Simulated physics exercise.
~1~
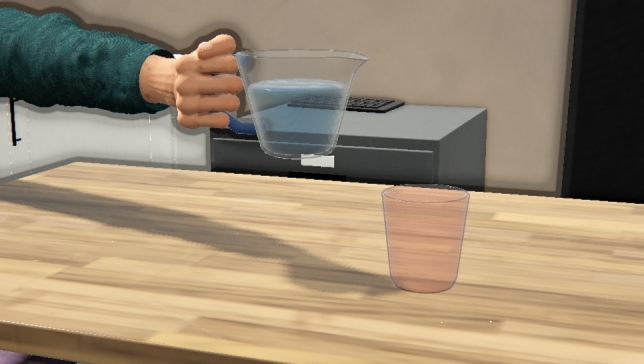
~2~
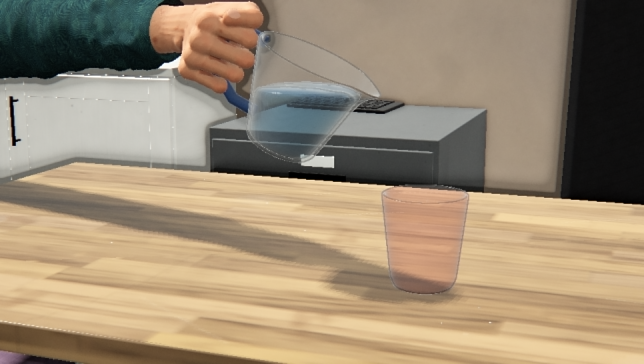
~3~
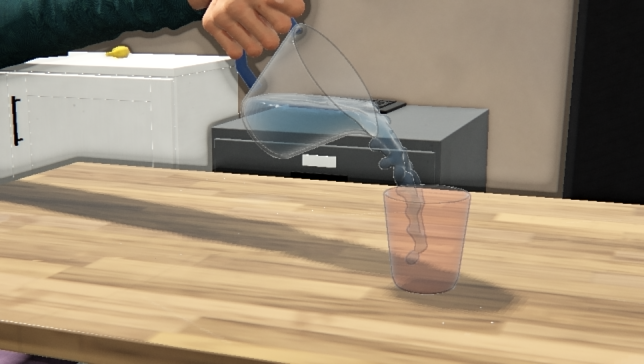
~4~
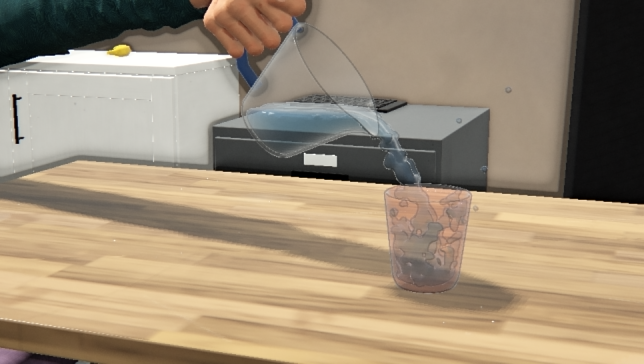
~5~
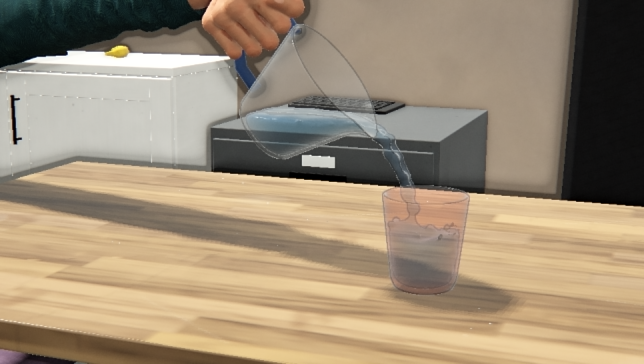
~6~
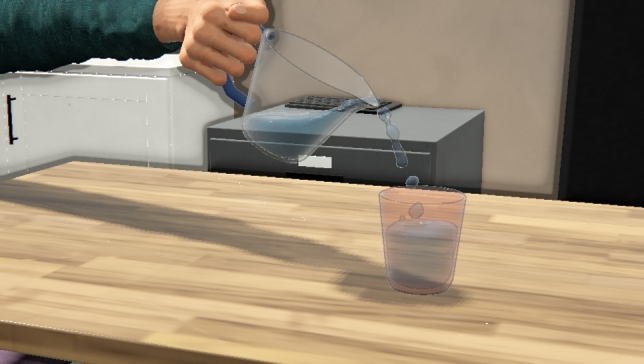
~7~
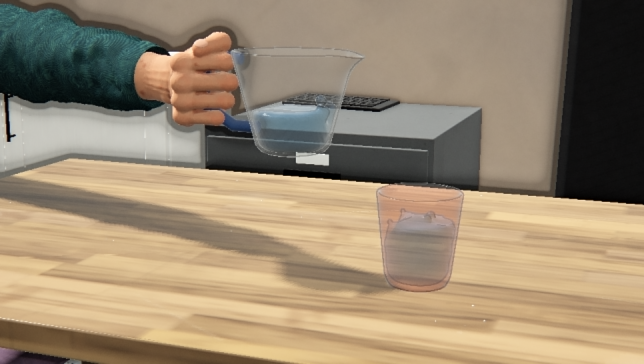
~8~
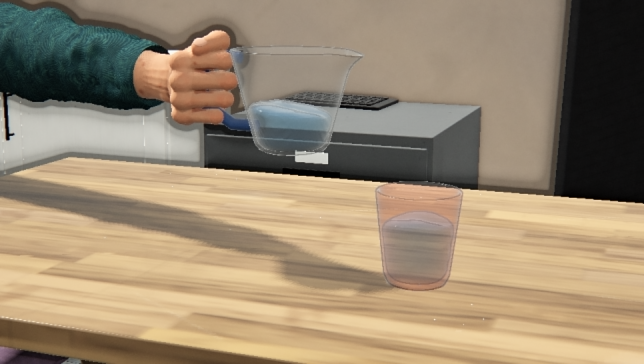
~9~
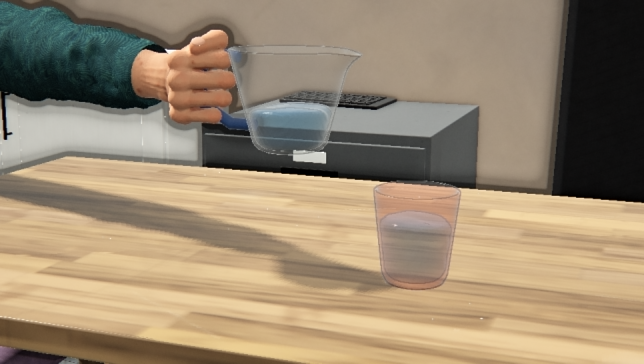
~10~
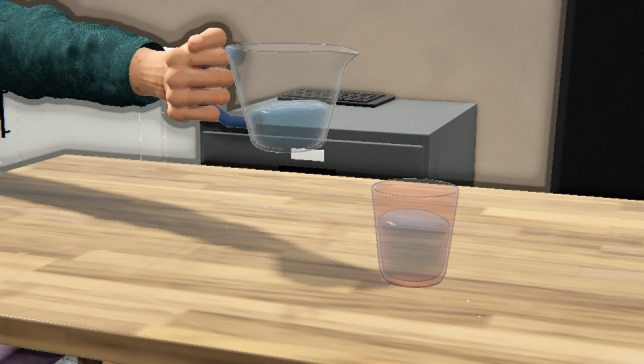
A clear measuring jug of bluish water, held by a hand in a dark teal sleeve, starts upright above a wooden table, up and to the left of an empty, pinkish drinking glass. The hand rises as the jug tips rightwards, and water streams from its lip into the glass. The jug holds its tilt while the water churns and climbs inside the glass. It then rolls back, the stream thinning into drops, and returns upright. The water settles, leaving the glass a little over half full and some water still in the jug.
